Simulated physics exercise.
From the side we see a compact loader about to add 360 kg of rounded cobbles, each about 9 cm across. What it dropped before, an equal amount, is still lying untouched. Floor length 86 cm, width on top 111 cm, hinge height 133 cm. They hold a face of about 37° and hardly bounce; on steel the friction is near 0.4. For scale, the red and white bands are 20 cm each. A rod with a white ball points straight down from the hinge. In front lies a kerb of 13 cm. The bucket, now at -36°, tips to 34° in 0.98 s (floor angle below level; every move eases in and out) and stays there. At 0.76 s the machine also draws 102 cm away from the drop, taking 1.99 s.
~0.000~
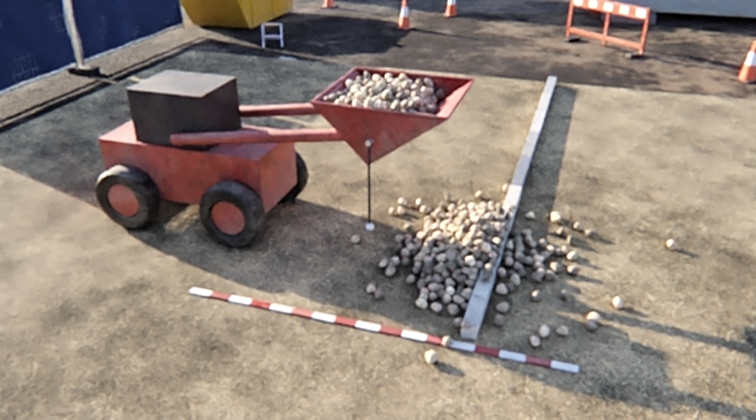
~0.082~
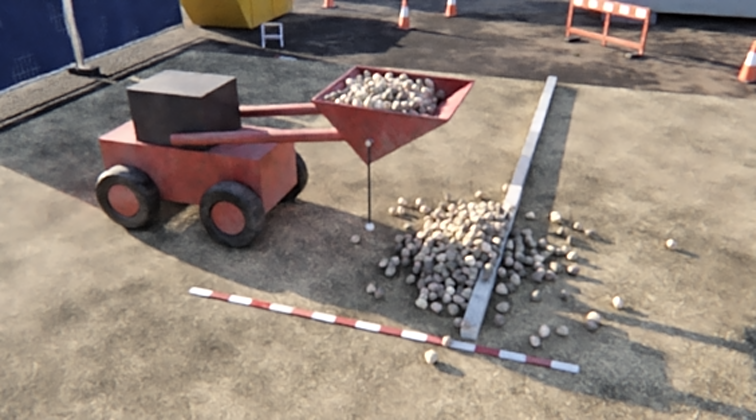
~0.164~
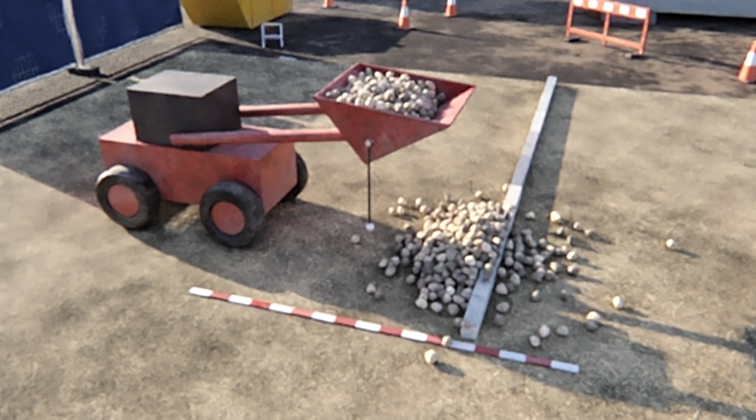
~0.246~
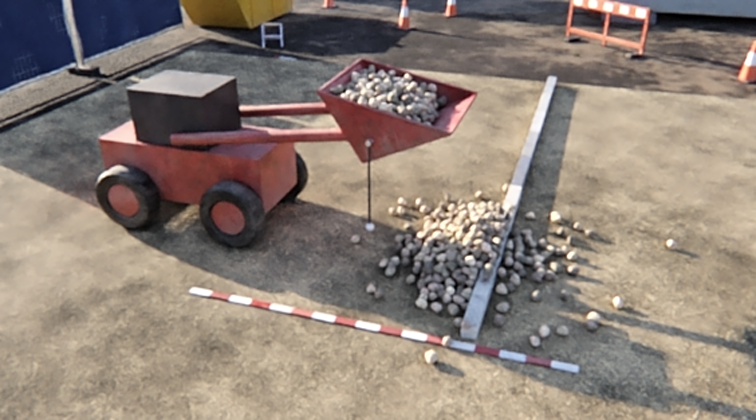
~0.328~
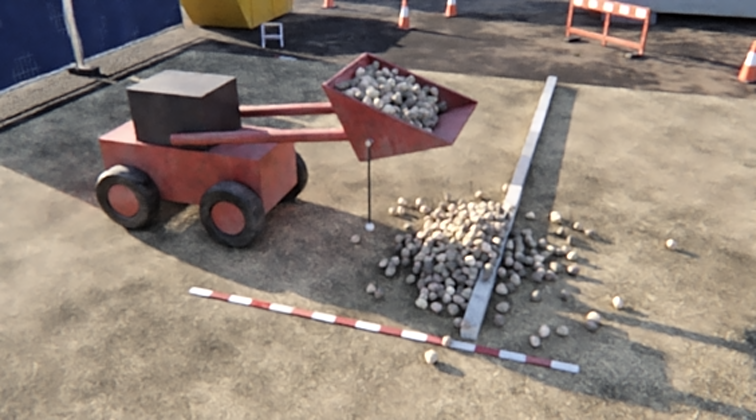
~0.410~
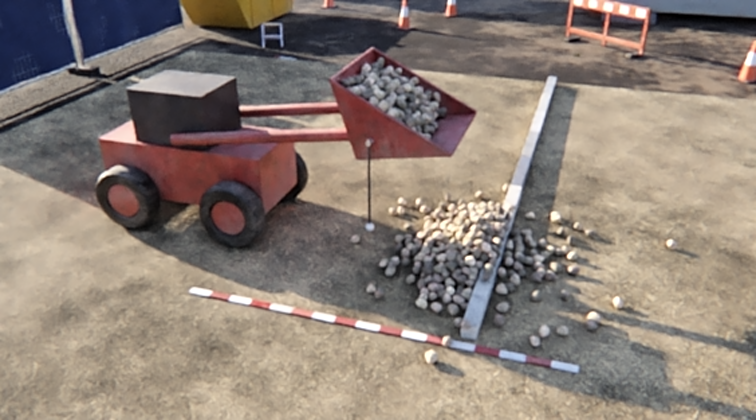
The red bucket on a small loader, heaped with rounded stones, tilts slowly forward, its front lip lowering and its rear edge rising, while the wheels stay still and an earlier pile lies unmoved across a long, low kerb.
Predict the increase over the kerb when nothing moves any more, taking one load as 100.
About 19 per cent.
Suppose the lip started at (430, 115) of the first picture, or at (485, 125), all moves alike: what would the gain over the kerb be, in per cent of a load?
First some 5, then 55 per cent.
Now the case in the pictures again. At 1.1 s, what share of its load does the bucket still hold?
Roughly 70 per cent is still inside.
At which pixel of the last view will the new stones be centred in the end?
Around (454, 243).
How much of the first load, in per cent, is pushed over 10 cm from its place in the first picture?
About 15 per cent.
After 0.7 s the floor is at 23°; in per cent of one load, 100 in the bucket, 87 on this side of the kerb, 14 over the kerb; the foremost stones are at (598, 277).
After 1.1 s the floor is at 34°; in per cent of one load, 71 in the bucket, 115 on this side of the kerb, 14 over the kerb; the foremost stones are at (598, 277).
After 3.2 s the floor is at 34°; in per cent of one load, 0 in the bucket, 167 on this side of the kerb, 33 over the kerb; the foremost stones are at (626, 271).
After 5.9 s the floor is at 34°; in per cent of one load, 0 in the bucket, 167 on this side of the kerb, 33 over the kerb; the foremost stones are at (626, 271). Net gain over the kerb, 19.
